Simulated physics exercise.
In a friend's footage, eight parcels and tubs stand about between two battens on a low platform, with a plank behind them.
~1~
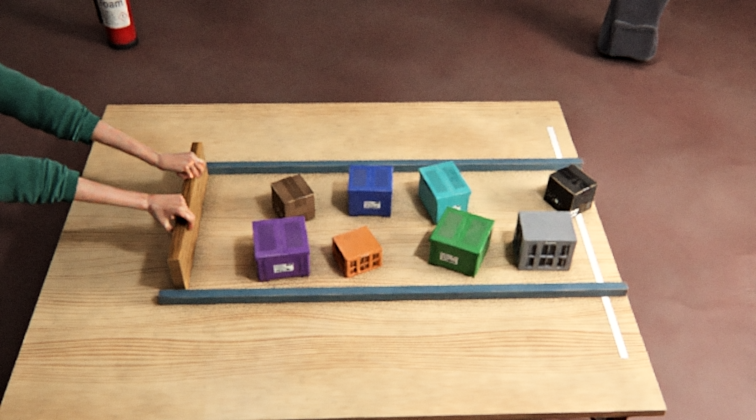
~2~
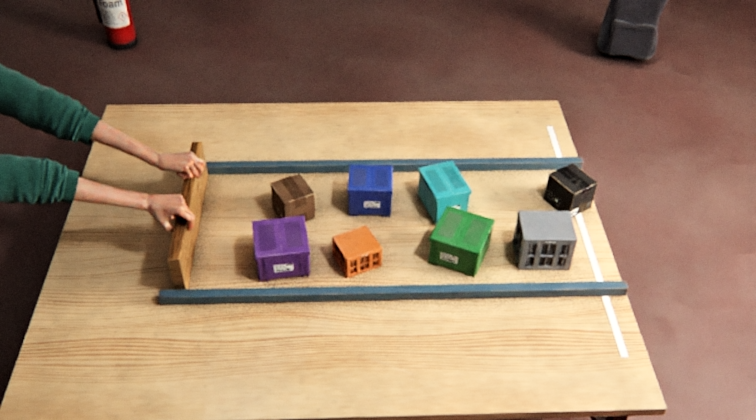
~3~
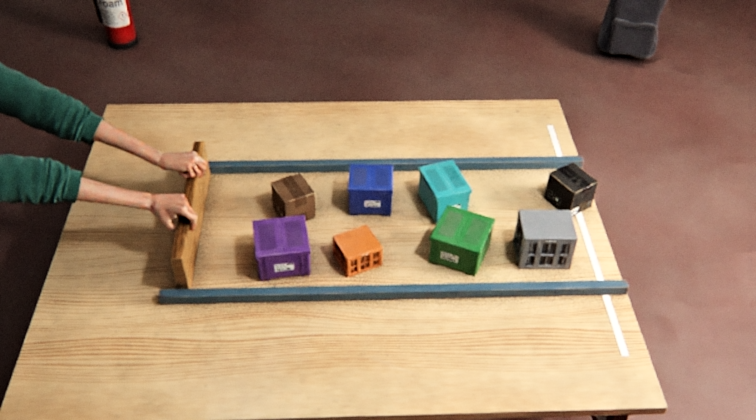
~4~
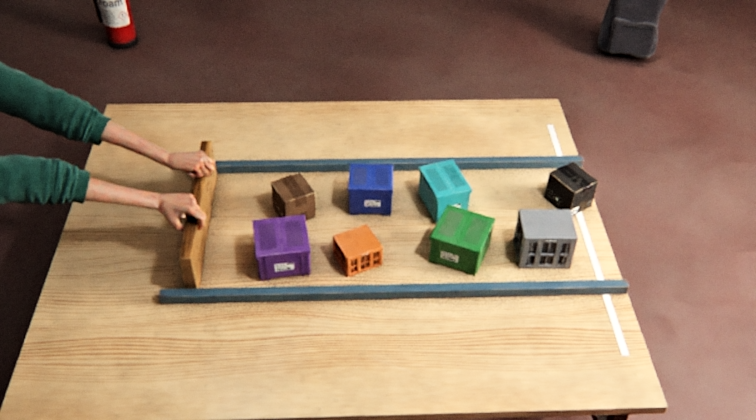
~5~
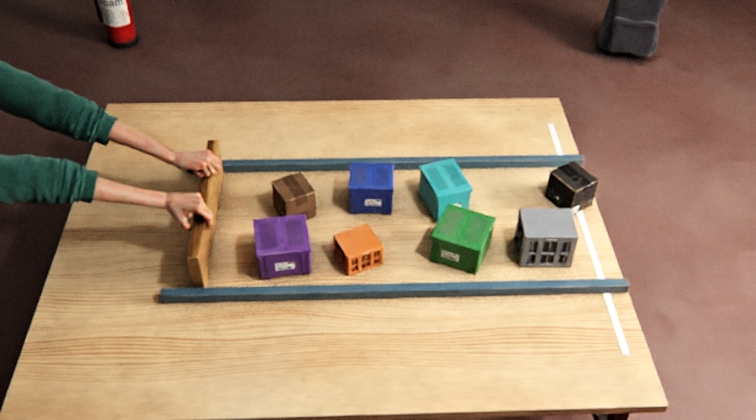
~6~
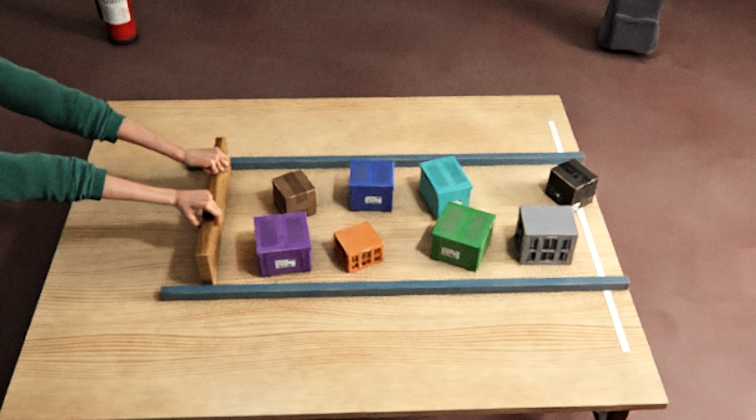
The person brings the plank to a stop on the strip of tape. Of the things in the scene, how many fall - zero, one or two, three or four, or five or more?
The drop will claim five or more of them.
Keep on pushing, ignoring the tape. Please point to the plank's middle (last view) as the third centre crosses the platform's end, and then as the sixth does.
Its centre point is roughly (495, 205) and later (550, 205).
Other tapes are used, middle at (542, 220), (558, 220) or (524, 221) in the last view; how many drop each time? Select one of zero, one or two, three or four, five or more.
In the order of the places given: Five or over; 5 or more; either three or four.
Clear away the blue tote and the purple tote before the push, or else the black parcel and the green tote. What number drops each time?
The first removal gives 4, the second gives 5.
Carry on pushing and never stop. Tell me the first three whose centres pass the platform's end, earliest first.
I'd say the grey crate leads, followed by the black parcel, then the green tote.
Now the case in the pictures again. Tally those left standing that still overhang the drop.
Tally: 1.
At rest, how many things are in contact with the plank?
It's 1.
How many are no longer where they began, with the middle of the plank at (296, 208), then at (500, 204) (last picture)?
At the first point the count is 3, at the second it's 8.
A little later, none off yet; black parcel at rest near (572, 186); grey crate at rest near (546, 235); green tote at rest near (463, 237).
Next, none off yet; black parcel at rest near (572, 186); grey crate shifted about its own width near (599, 234); green tote shifted well along near (545, 232).
Later still, two off so far; black parcel fallen near (609, 248); grey crate fallen near (623, 314); green tote tilted well over near (641, 251).
When it is over, the number that fall off is five or more; down, purple tote, orange crate, blue tote, turquoise tote, green tote, grey crate and black parcel.
